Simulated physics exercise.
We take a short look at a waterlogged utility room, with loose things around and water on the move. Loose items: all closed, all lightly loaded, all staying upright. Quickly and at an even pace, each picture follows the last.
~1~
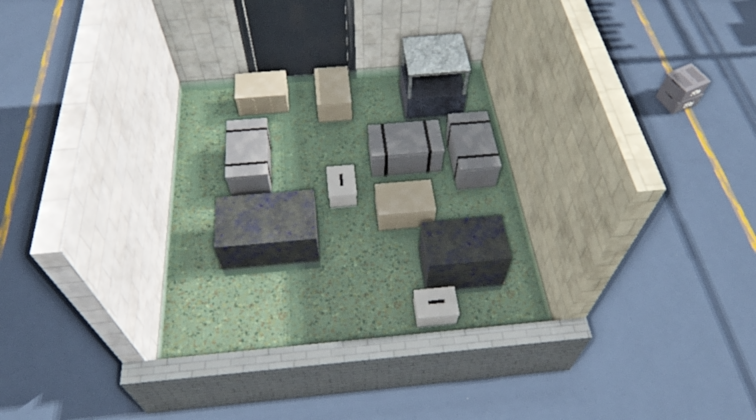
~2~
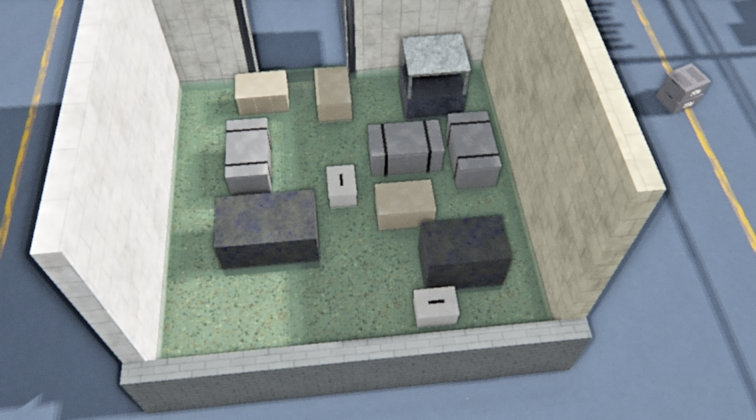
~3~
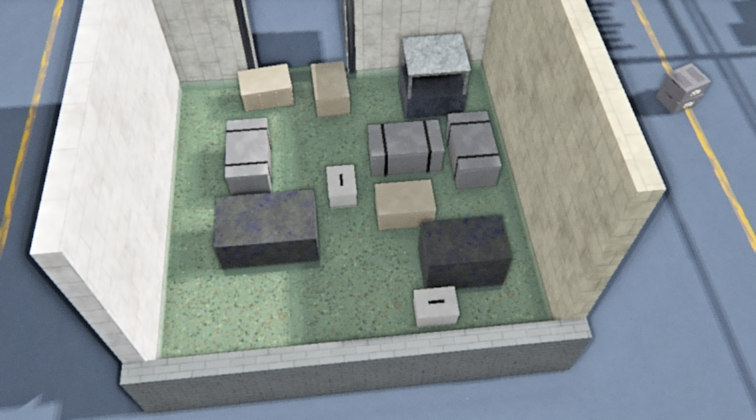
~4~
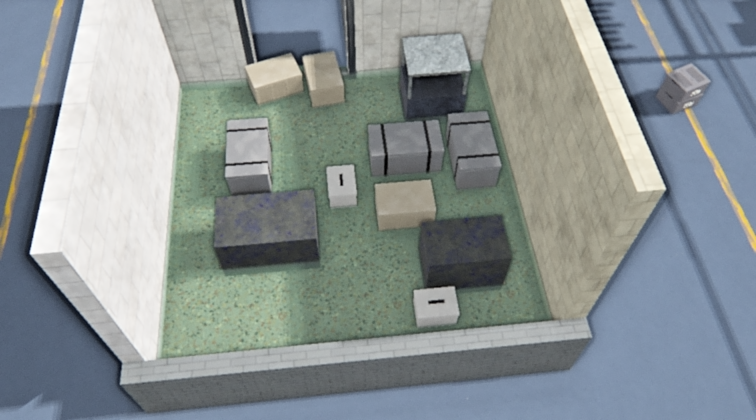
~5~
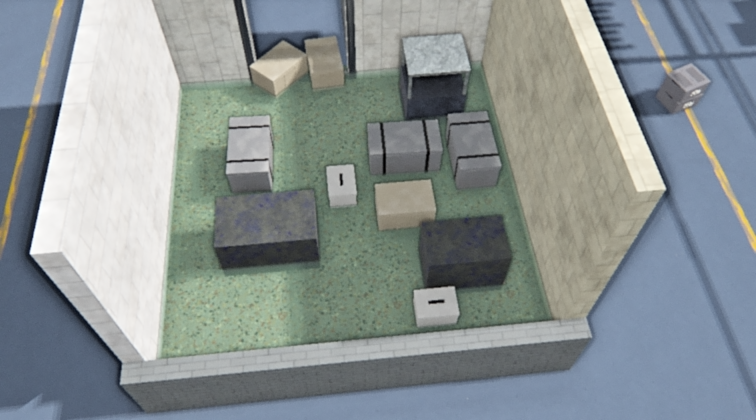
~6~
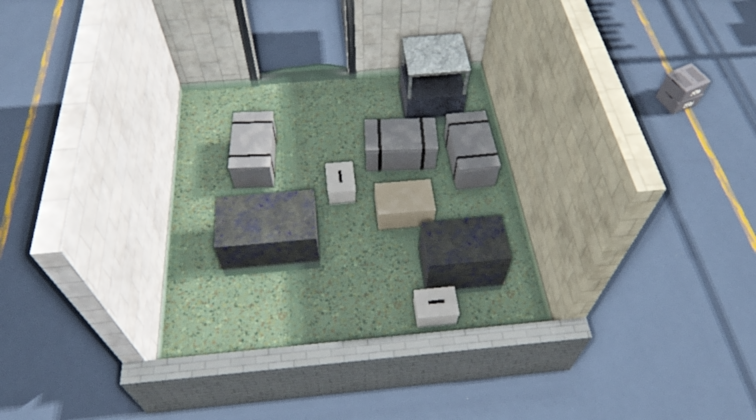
Two tan boxes drifting out through an open doorway at the back of a flooded room, grey trunks shifting slightly behind them.
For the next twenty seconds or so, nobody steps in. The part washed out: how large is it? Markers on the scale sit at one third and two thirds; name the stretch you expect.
The amount is two thirds and upward.
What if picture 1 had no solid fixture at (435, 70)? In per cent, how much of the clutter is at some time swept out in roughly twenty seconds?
It works out to 80 %.
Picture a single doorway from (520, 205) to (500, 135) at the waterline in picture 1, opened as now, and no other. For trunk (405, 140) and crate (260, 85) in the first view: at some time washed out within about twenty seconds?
First object: Carried off; second object: Never leaves.
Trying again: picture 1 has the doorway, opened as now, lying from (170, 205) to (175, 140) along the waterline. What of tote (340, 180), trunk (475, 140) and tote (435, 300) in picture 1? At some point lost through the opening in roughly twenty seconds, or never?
The three read escape, no escape and no escape, in that order.
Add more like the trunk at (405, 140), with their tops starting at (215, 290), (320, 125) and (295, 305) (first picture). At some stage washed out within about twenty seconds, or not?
Going through them one by one: Remained / escaped / remained.
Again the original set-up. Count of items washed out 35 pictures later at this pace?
By my count it is 6.
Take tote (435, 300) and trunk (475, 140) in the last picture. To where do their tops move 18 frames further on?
Around (409, 298) and (441, 129).
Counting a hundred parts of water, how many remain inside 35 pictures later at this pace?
52 %.
A moment on, 2 of 8 are out; 6 afloat.
Next, 4 of 8 are out; 4 afloat.
Later, 6 of 8 are out; 2 afloat.
In the end, 6 of 8 are out; 2 afloat.
